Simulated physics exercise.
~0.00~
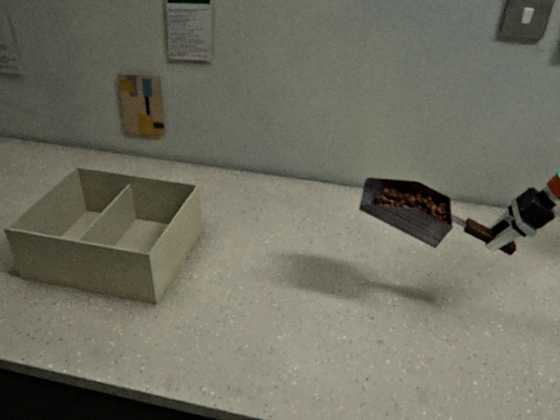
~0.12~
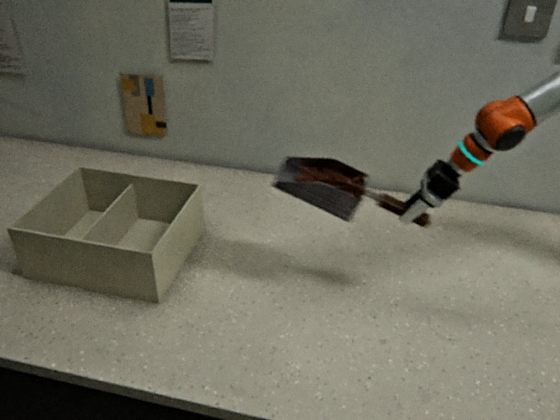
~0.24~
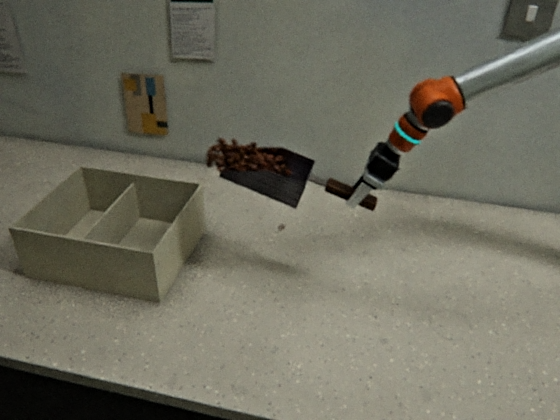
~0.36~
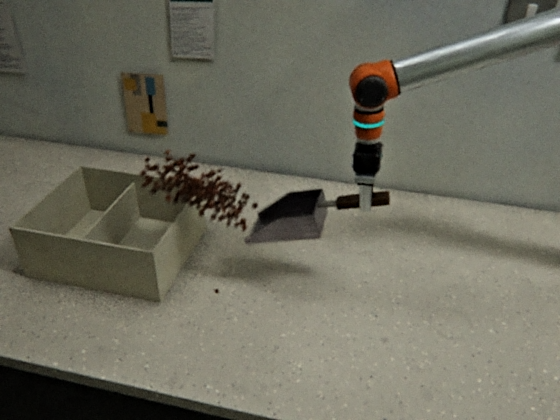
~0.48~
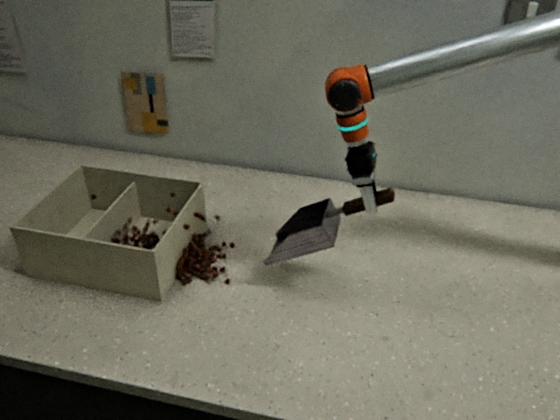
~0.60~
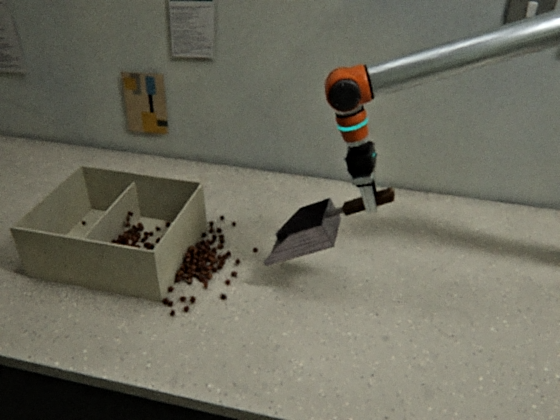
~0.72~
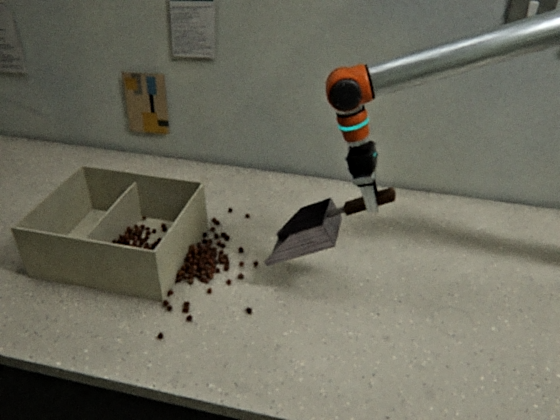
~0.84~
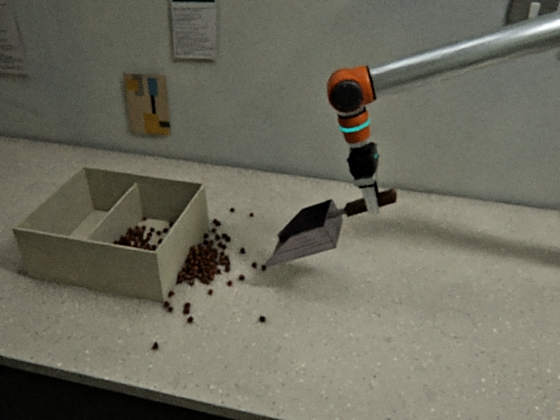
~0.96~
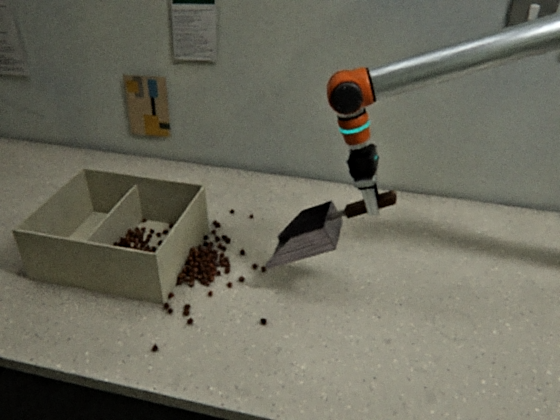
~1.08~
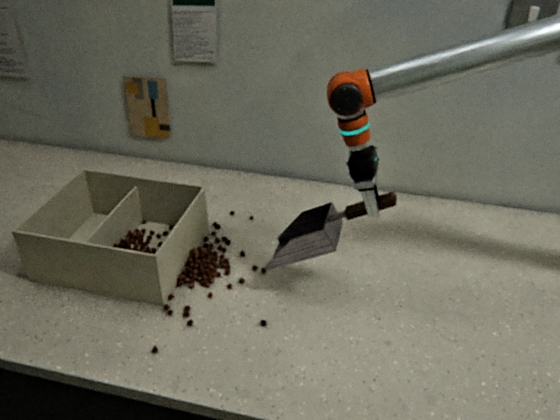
Robot arm swinging a scoop left and flinging brown pellets toward a divided box, some landing inside, many scattering on the counter.
